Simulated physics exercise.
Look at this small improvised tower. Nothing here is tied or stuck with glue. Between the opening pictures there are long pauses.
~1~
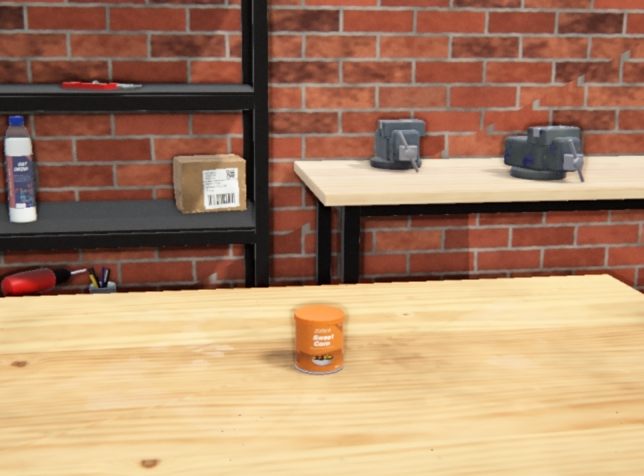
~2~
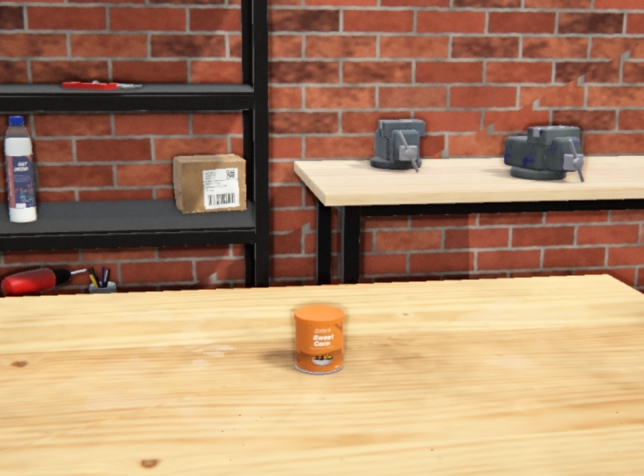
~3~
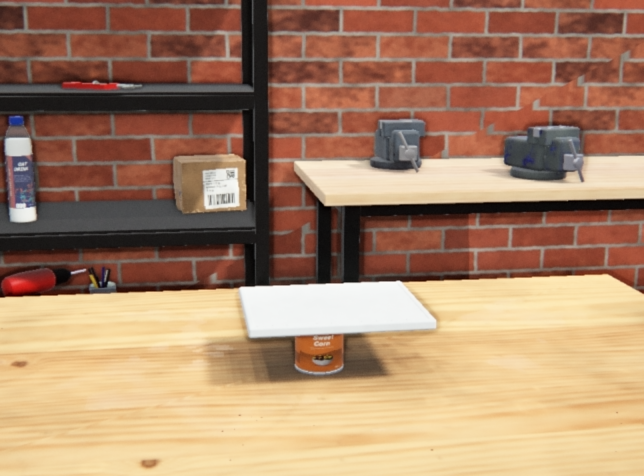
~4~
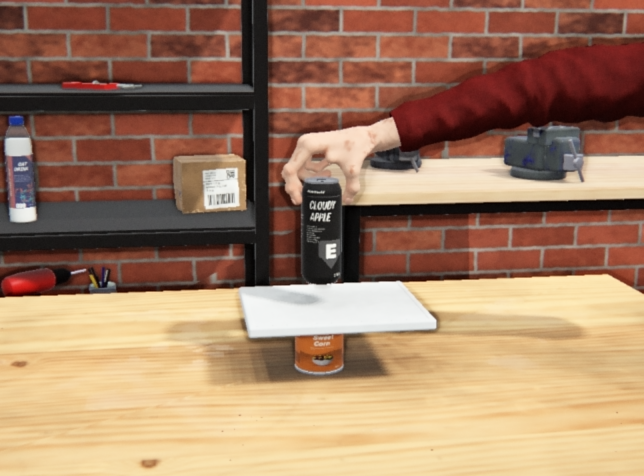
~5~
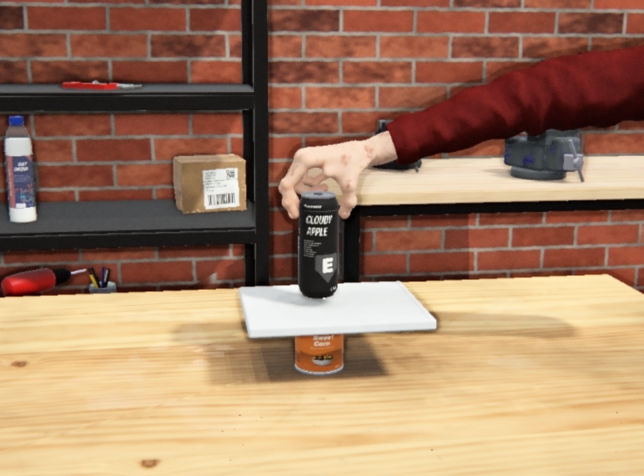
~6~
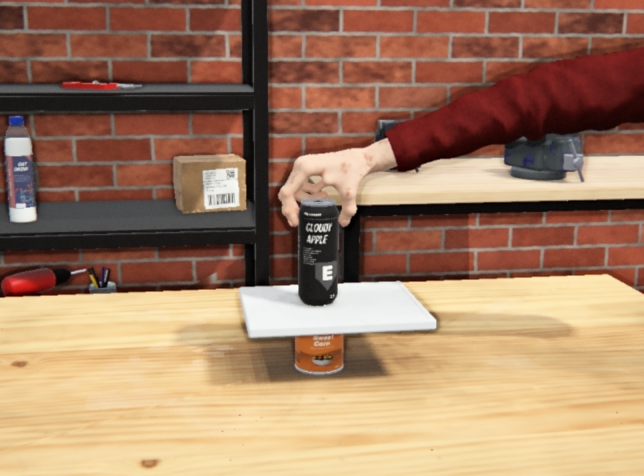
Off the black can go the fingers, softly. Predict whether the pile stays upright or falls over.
My guess is that nothing will drop.
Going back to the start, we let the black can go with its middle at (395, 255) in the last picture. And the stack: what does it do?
What happens next is that it goes down.
Then, 0.50 s past the last view, nothing moves.
Then, 1.30 s past the last view, black can resting near (318, 254).
Finally, all 3 still in place. Final places as the last picture's camera would see them, black can near (318, 254). The stack holds.
